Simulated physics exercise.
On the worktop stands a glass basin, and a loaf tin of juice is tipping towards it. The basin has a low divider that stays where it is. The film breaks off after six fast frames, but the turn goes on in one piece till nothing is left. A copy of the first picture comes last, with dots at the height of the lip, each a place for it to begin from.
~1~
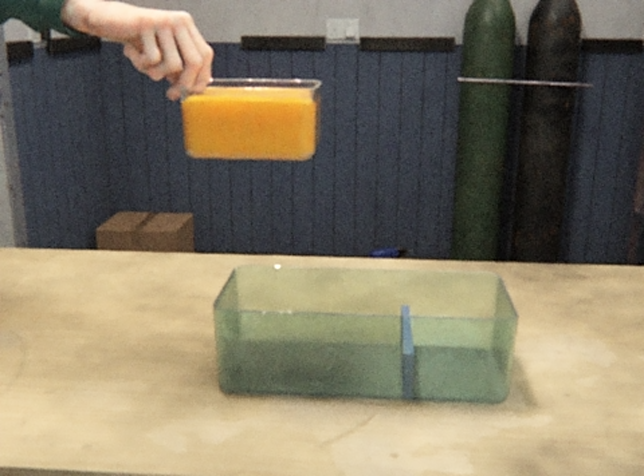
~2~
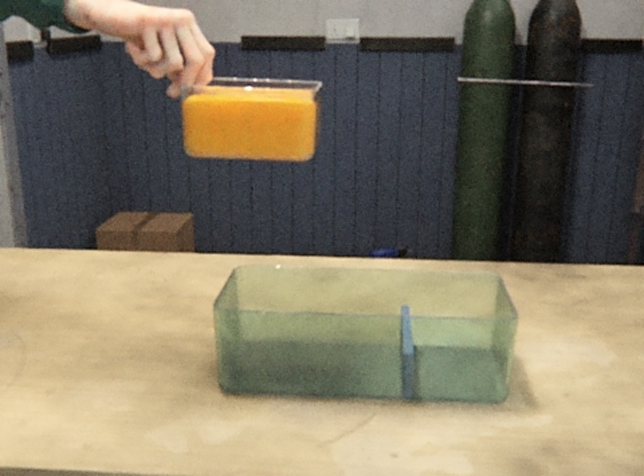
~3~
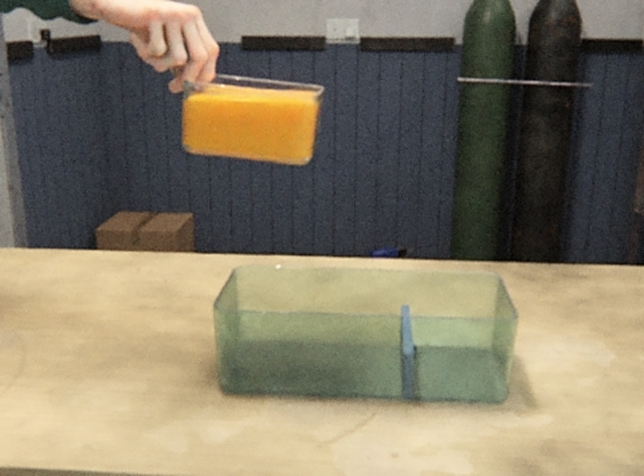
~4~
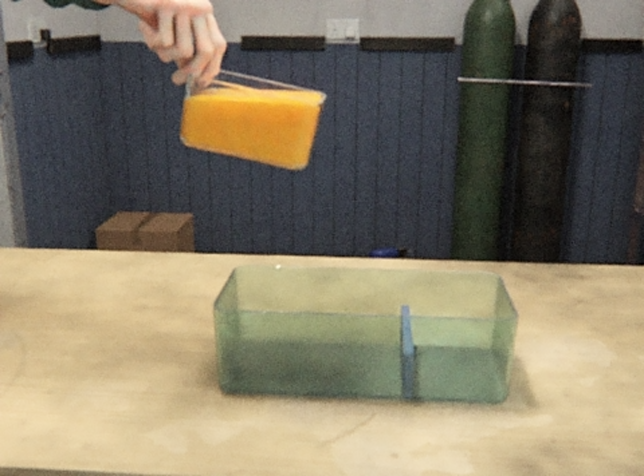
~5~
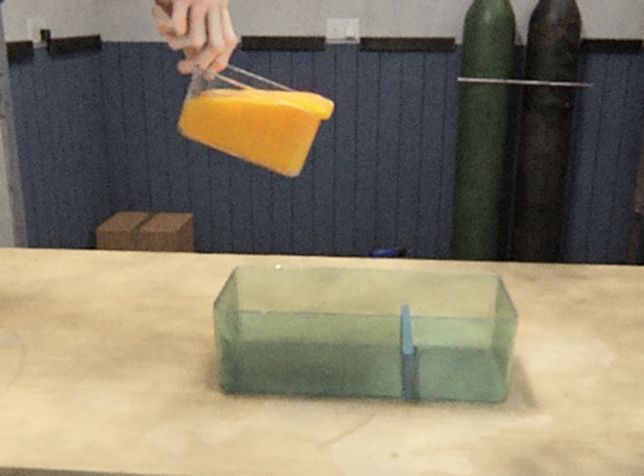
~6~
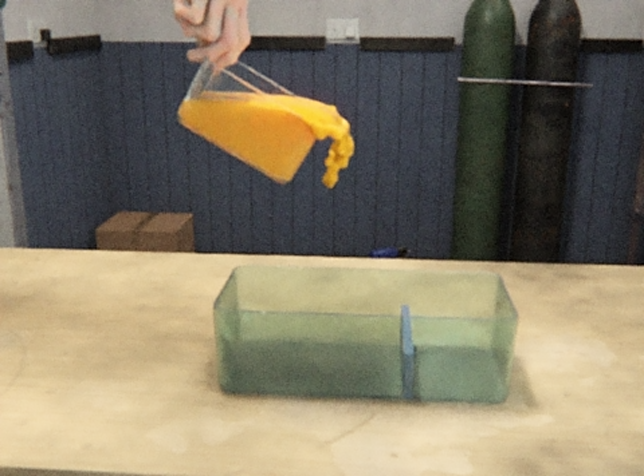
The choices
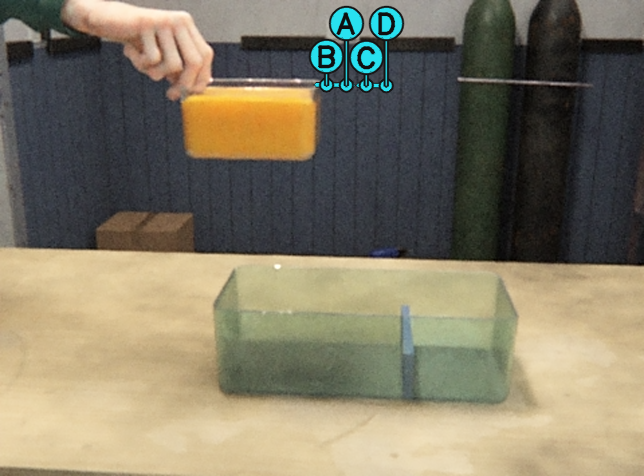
A hand tilts a clear container of orange juice rightward until juice pours over its lip.
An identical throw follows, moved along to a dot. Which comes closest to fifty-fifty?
It is B.
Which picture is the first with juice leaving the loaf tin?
In picture 5.
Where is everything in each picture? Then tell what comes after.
The first picture shows upright, lip at (316, 84); basin from (219, 389) to (508, 401); top of the wall at (407, 327); nothing has left yet.
The second picture shows upright, lip at (317, 86); nothing has left yet.
The third picture shows tipped about 5°, lip at (319, 90); nothing has left yet.
The fourth picture shows tipped about 12°, lip at (321, 98); nothing has left yet.
The fifth picture shows tipped about 20°, lip at (323, 109); juice is over the lip, down to (327, 113).
The sixth picture shows tipped about 30°, lip at (324, 121); juice is over the lip, down to (330, 185).
In cyan, A at (346, 85); B at (326, 84); C at (366, 85); D at (386, 85).
With A, about 34 % ends left of the wall and 61 % right of it; 5 % is lost outside.
With B, about 50 % ends left of the wall and 45 % right of it; 4 % is lost outside.
With C, about 26 % ends left of the wall and 69 % right of it; 5 % is lost outside.
With D, about 23 % ends left of the wall and 73 % right of it; 4 % is lost outside.
